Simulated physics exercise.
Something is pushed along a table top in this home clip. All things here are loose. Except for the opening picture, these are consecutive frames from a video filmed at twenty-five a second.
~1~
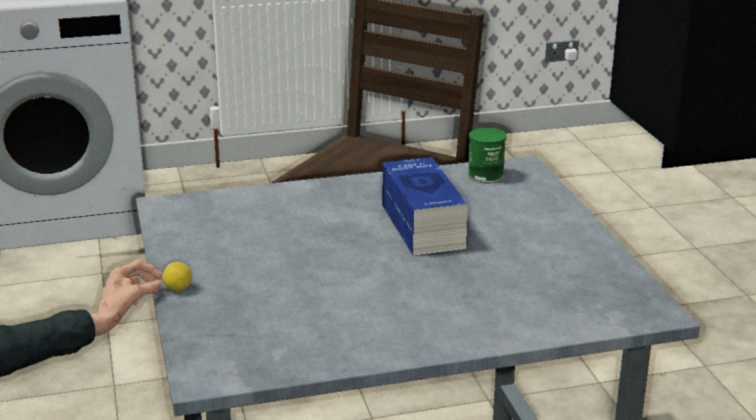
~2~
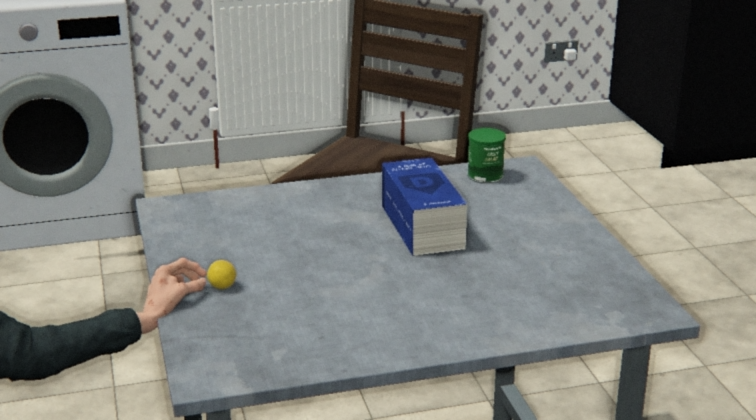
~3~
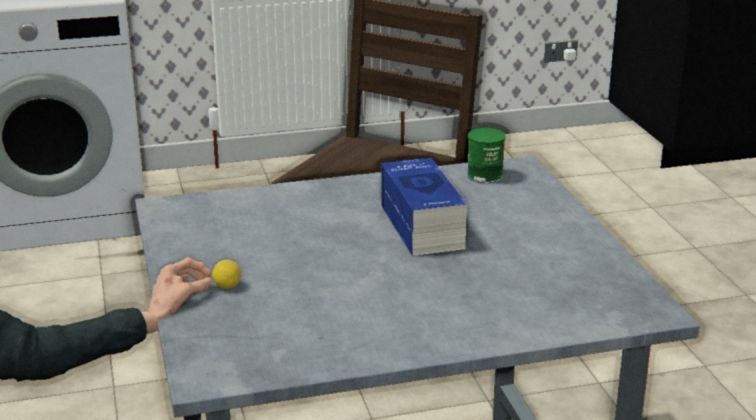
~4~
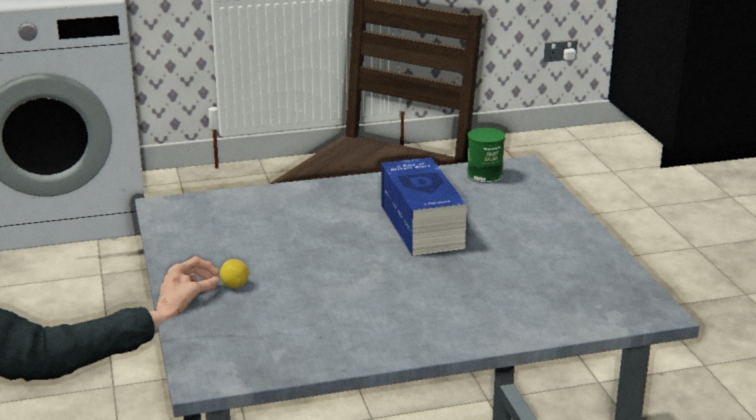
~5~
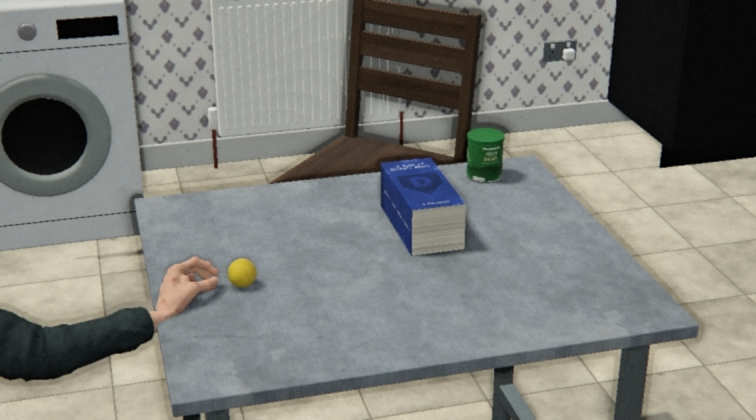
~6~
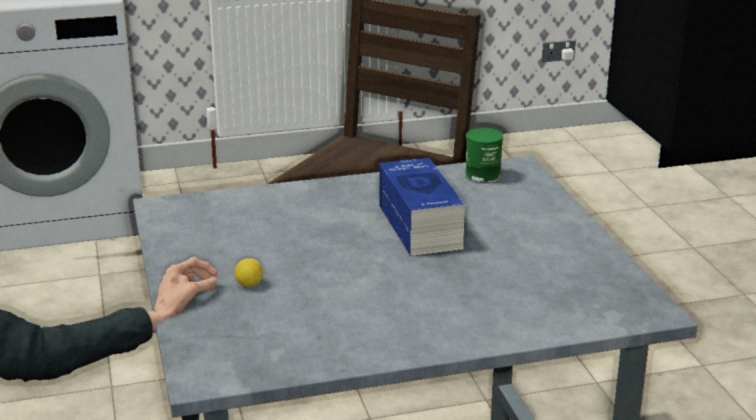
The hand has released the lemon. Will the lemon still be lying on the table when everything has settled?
Yes, it remains on the tabletop.
Then, 0.10 s on from there, yellow lemon shifted about its own width near (266, 272).
Then, 0.20 s on from there, yellow lemon shifted well along near (280, 271).
Then, 0.40 s on from there, yellow lemon shifted well along near (297, 269).
In the end, moved from the start, yellow lemon. At the end, from the last picture's camera, yellow lemon near (300, 269).
